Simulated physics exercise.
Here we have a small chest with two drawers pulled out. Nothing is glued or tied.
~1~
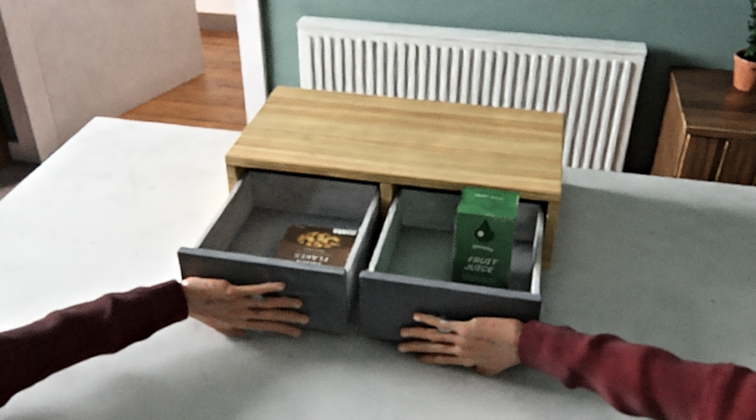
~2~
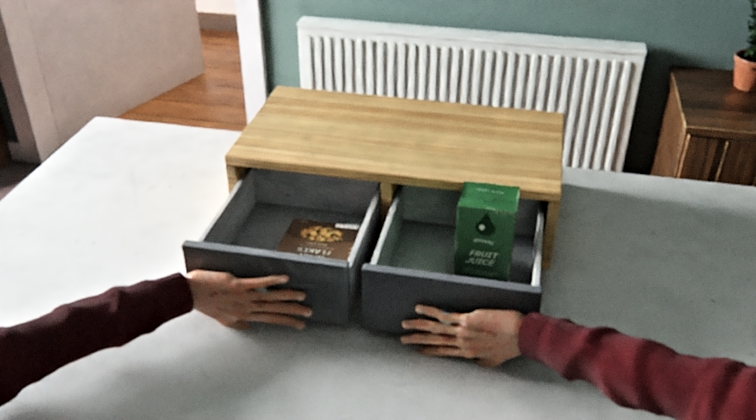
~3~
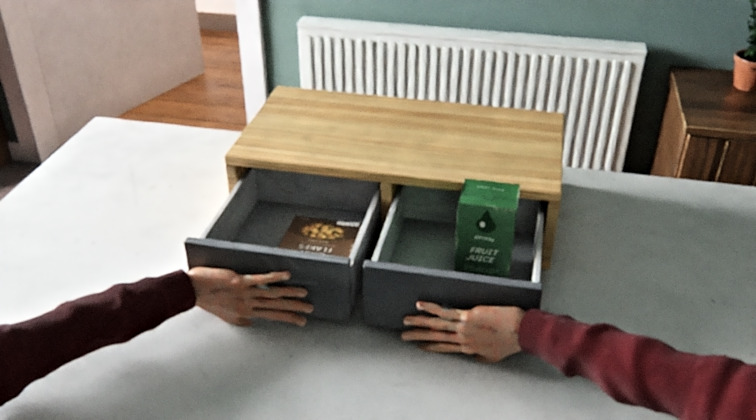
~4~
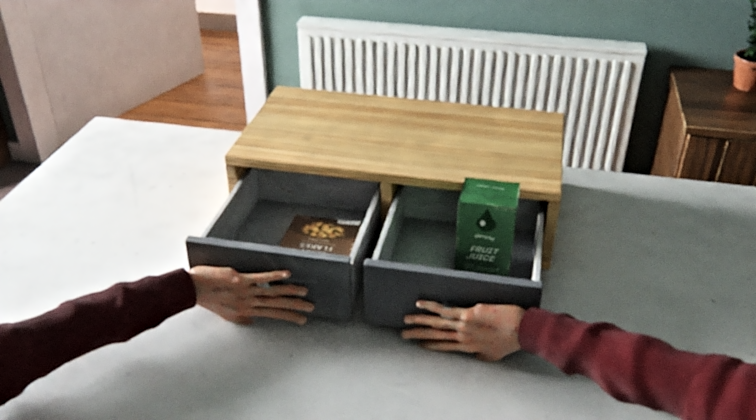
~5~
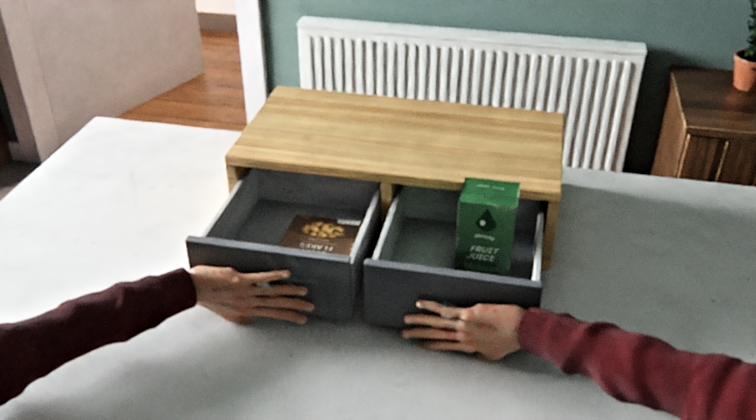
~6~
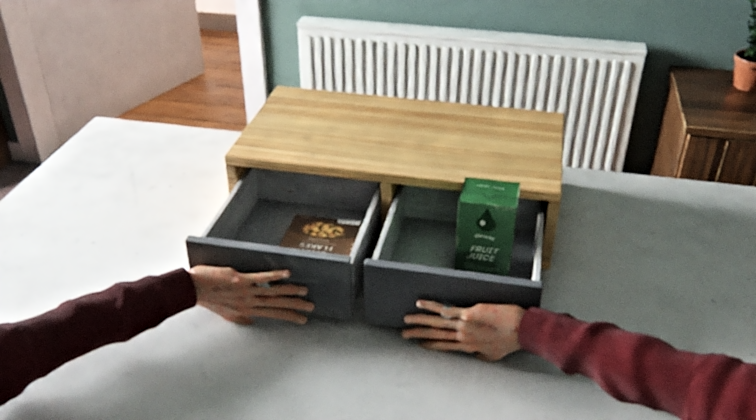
Two hands in dark red sleeves rest on the fronts of two open grey drawers in a small wooden chest on a pale table, seen from above and in front, with a white radiator behind. A brown packet lies in the left drawer and a green juice carton stands in the right one. The hands push both drawers slightly inward, then stay nearly still, while the camera remains fixed.
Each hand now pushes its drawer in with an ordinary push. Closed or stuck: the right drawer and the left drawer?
Here the right drawer jams and the left drawer closes.
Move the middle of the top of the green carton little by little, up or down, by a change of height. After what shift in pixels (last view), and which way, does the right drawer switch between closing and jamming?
About 12 pixels down.
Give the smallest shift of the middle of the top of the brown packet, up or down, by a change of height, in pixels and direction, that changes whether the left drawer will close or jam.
About 36 pixels up.
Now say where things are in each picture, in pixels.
Right drawer (458, 263) wide open; left drawer (289, 241) wide open; green carton (485, 241), in the first frame.
Left drawer (292, 235) wide open; brown packet (317, 252), in the second frame.
Right drawer (460, 253) wide open; chest (402, 170), in the third frame.
Left drawer (294, 231) wide open; green carton (486, 231), in the fourth frame.
Right drawer (461, 252) wide open; brown packet (319, 248), in the fifth frame.
Right drawer (461, 252) wide open; left drawer (294, 231) wide open; chest (402, 170), in the sixth frame.
Then, 0.40 s after the last picture, right drawer about half in; left drawer about half in.
At rest, the right drawer stays ajar; the left drawer shuts flush.
